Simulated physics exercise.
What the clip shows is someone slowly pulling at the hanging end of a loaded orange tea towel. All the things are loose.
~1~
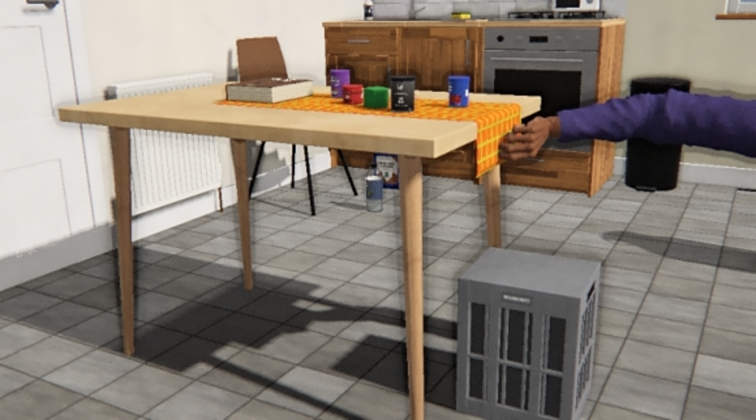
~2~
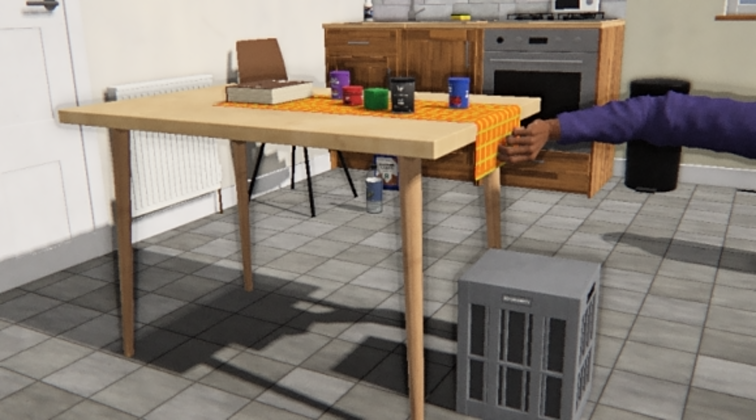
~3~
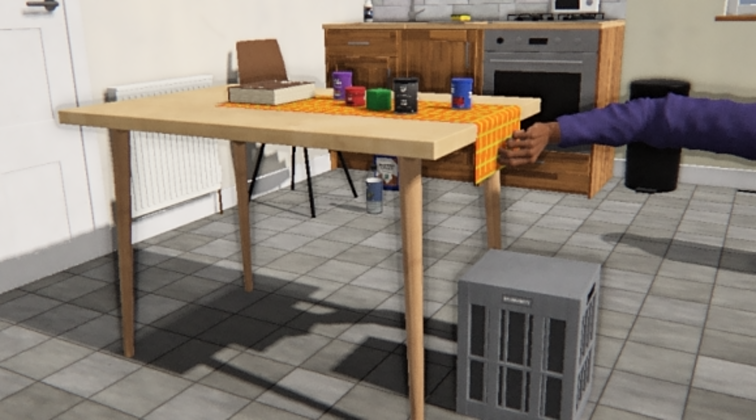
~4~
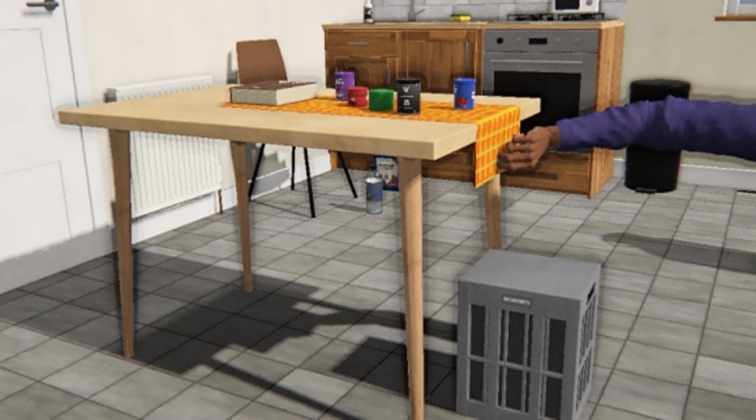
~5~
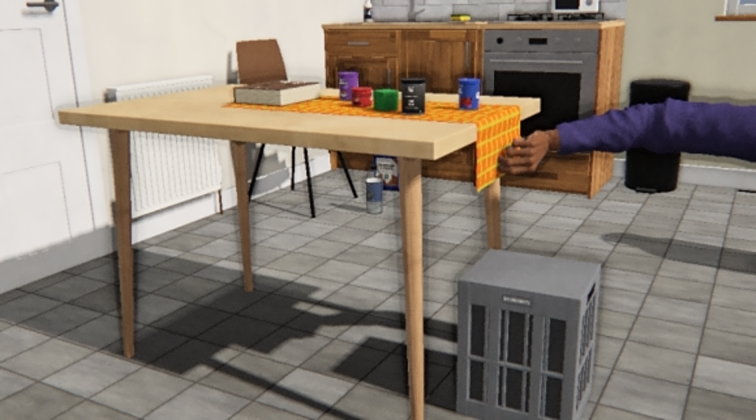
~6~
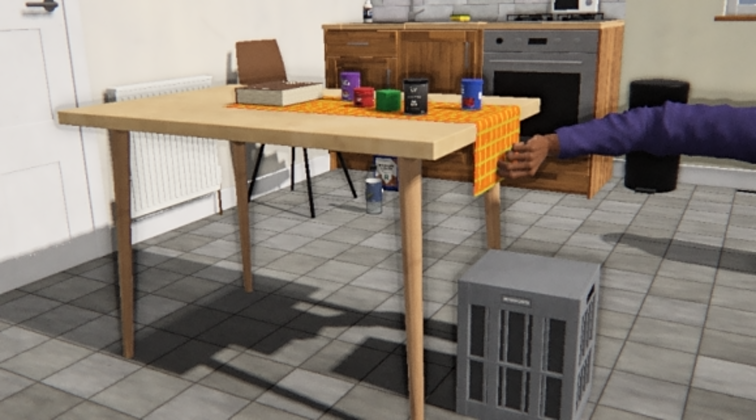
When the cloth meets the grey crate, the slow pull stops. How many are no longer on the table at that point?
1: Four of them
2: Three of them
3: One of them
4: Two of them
Option 4: Two of them.
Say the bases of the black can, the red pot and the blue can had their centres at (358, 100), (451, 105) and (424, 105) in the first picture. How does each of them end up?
Black can: Stays. Red pot: Goes. Blue can: Goes.
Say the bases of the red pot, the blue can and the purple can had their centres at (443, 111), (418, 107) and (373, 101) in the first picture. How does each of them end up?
Result - red pot down, blue can down, purple can still up.
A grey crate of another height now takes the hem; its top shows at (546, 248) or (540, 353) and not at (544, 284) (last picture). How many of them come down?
The first gives 1, the second 4.
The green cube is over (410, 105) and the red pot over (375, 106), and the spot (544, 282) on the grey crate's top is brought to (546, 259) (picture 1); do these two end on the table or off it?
In the end the green cube is still on top and the red pot is still on top.
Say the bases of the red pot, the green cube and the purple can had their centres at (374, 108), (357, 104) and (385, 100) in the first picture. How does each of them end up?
The red pot stays put; the green cube stays put; and the purple can stays put.
Soon after, hem near (499, 238); blue can gone.
Then, hem on the crate; blue can and black can gone.
At rest, hem on the crate; blue can and black can gone. Over the edge go two.
